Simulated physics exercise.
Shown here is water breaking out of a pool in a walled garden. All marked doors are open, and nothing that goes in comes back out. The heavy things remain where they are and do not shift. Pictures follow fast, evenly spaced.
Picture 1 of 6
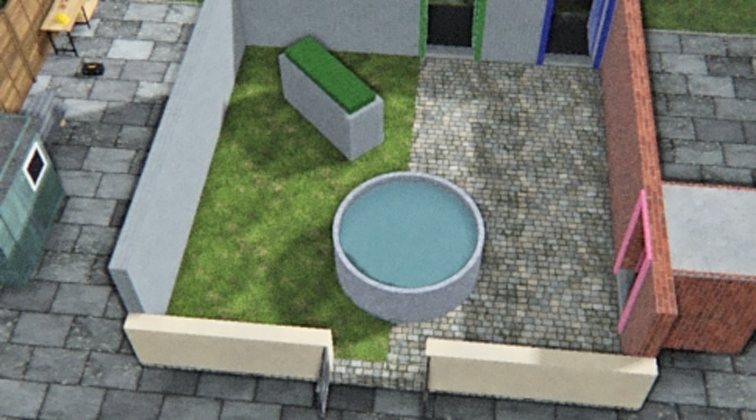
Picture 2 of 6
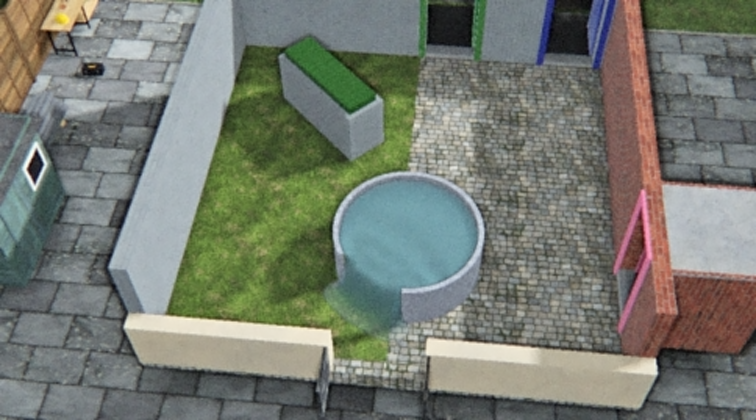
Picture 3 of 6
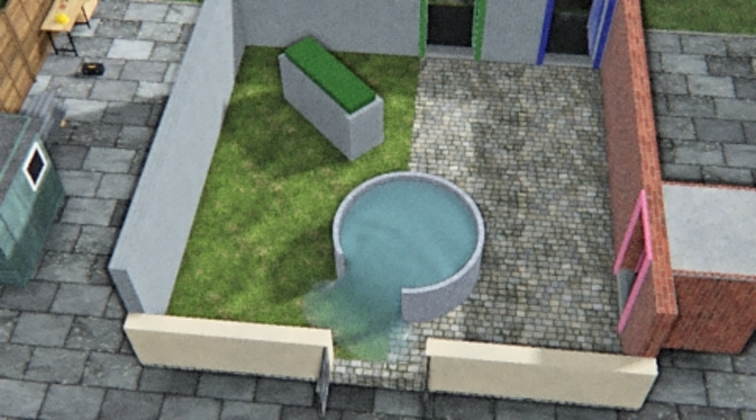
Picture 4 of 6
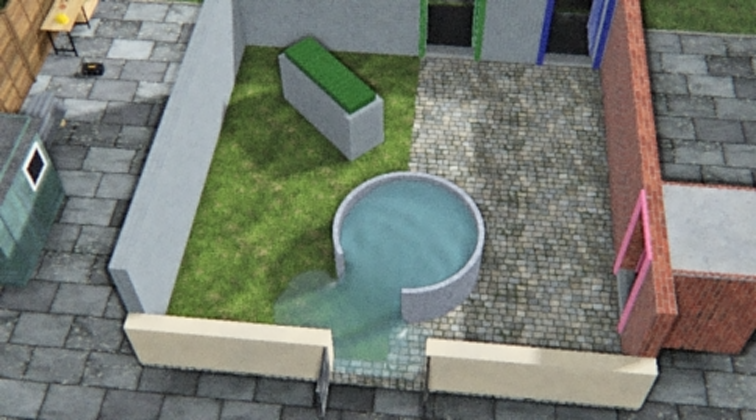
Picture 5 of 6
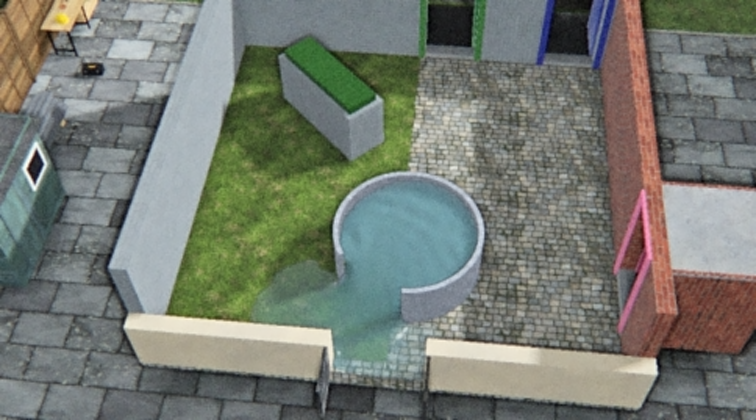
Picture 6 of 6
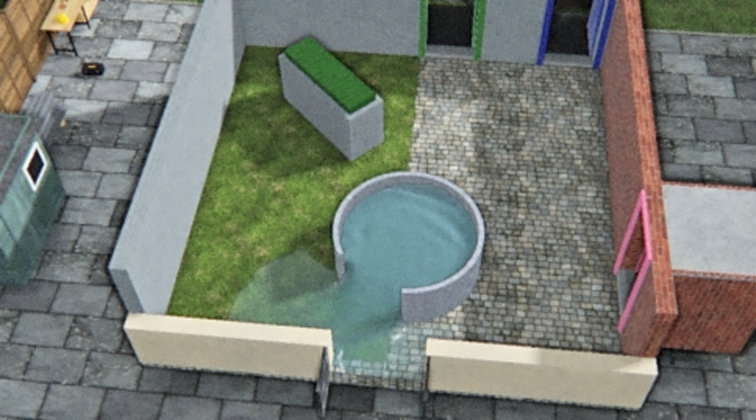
Water pours through a gap in the round pool's wall and spreads left across the grass.
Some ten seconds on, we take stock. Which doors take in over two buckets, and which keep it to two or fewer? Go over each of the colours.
Outcome: The pink door will not go over two buckets, the blue door will not go over two buckets, the green door will not go over two buckets.
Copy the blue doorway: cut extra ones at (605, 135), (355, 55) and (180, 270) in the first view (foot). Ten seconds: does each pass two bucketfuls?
Well, the first one doesn't reach it, the next doesn't reach it, and the last overshoots.
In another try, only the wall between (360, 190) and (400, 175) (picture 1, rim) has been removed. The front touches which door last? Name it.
The pink one is last.
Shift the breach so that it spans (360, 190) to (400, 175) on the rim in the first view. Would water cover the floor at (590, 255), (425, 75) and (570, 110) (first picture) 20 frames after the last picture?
Going through them one by one, I'd say high and dry, then waterlogged, then waterlogged.
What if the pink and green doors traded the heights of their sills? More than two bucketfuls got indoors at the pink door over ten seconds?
Pink door: Remains below the threshold.
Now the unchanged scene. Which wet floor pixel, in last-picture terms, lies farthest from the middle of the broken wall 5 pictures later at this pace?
Somewhere near (159, 340).
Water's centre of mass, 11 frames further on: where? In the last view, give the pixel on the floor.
The centre of mass sits at about (345, 281).
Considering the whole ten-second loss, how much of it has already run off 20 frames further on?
Near 70 %.
A moment on, water covers 15 % of the floor; the pink door not reached, the blue door not reached, the green door not reached.
Next, water covers 15 % of the floor; the pink door not reached, the blue door not reached, the green door not reached.
Then, water covers 25 % of the floor; the pink door not reached, the blue door not reached, the green door not reached.
Later, water covers 40 % of the floor; the pink door not reached, the blue door not reached, the green door not reached.
In the end, water covers 60 % of the floor; the pink door not reached, the blue door not reached, the green door not reached.
